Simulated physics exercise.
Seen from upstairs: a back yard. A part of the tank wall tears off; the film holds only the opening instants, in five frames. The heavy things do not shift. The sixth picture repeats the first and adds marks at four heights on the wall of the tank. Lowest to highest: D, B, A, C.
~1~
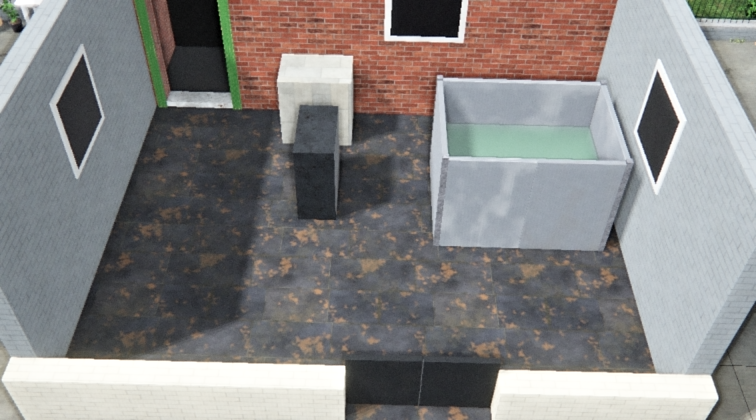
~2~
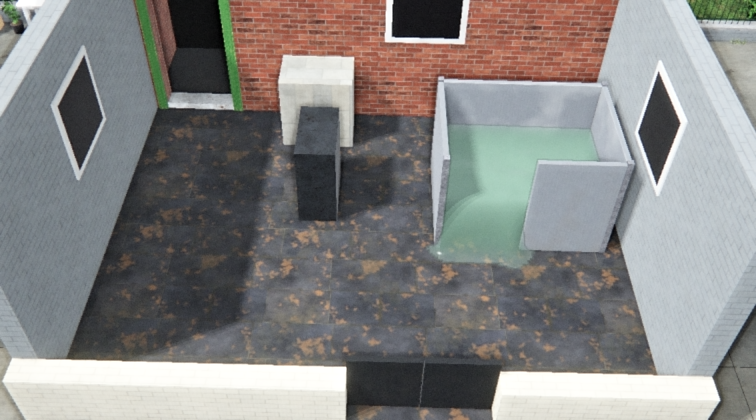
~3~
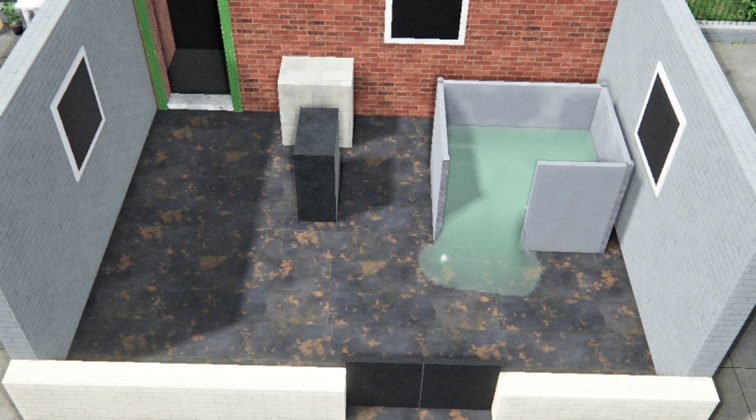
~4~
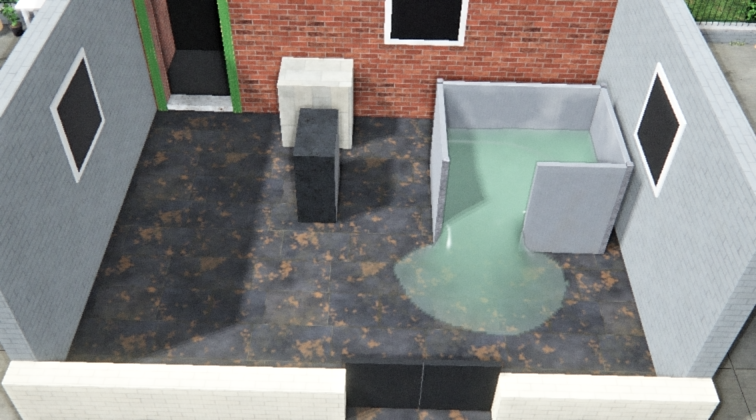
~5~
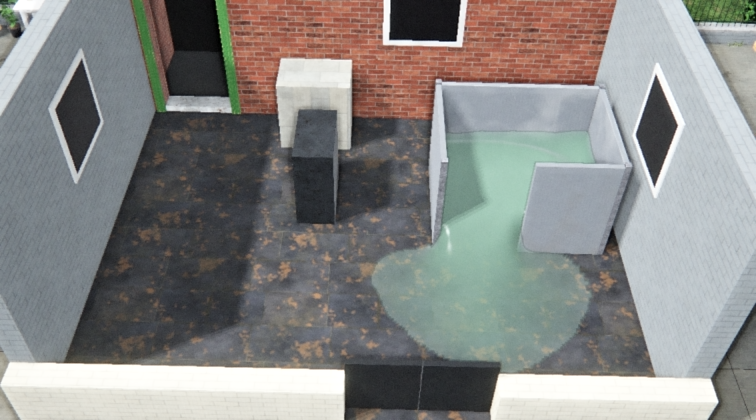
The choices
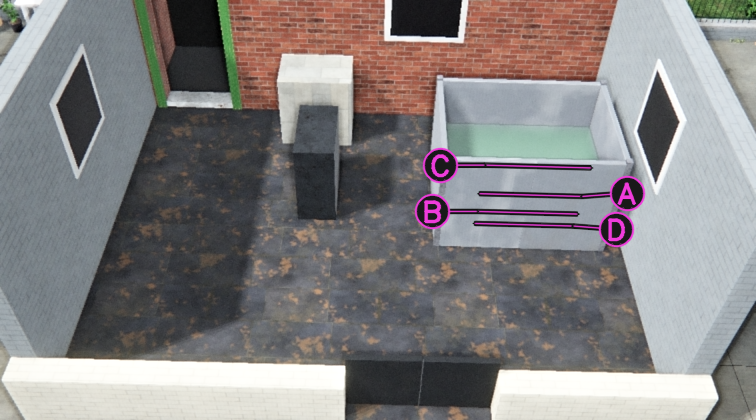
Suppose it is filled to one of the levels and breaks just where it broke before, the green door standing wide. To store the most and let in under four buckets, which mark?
Choose B.
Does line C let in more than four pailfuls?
Yes, it does.
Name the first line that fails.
Line A.
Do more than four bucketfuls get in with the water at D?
No, that is safe.
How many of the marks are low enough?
Two of them.
On the marked copy, A at (531, 195); B at (527, 212); C at (537, 166); D at (524, 224); from the bottom up D, B, A, C.
Choosing A, about 12 bucketfuls get in.
Choosing B, a splash gets over, under a bucket.
Choosing C, dozens of bucketfuls pour in.
Choosing D, nothing gets over.
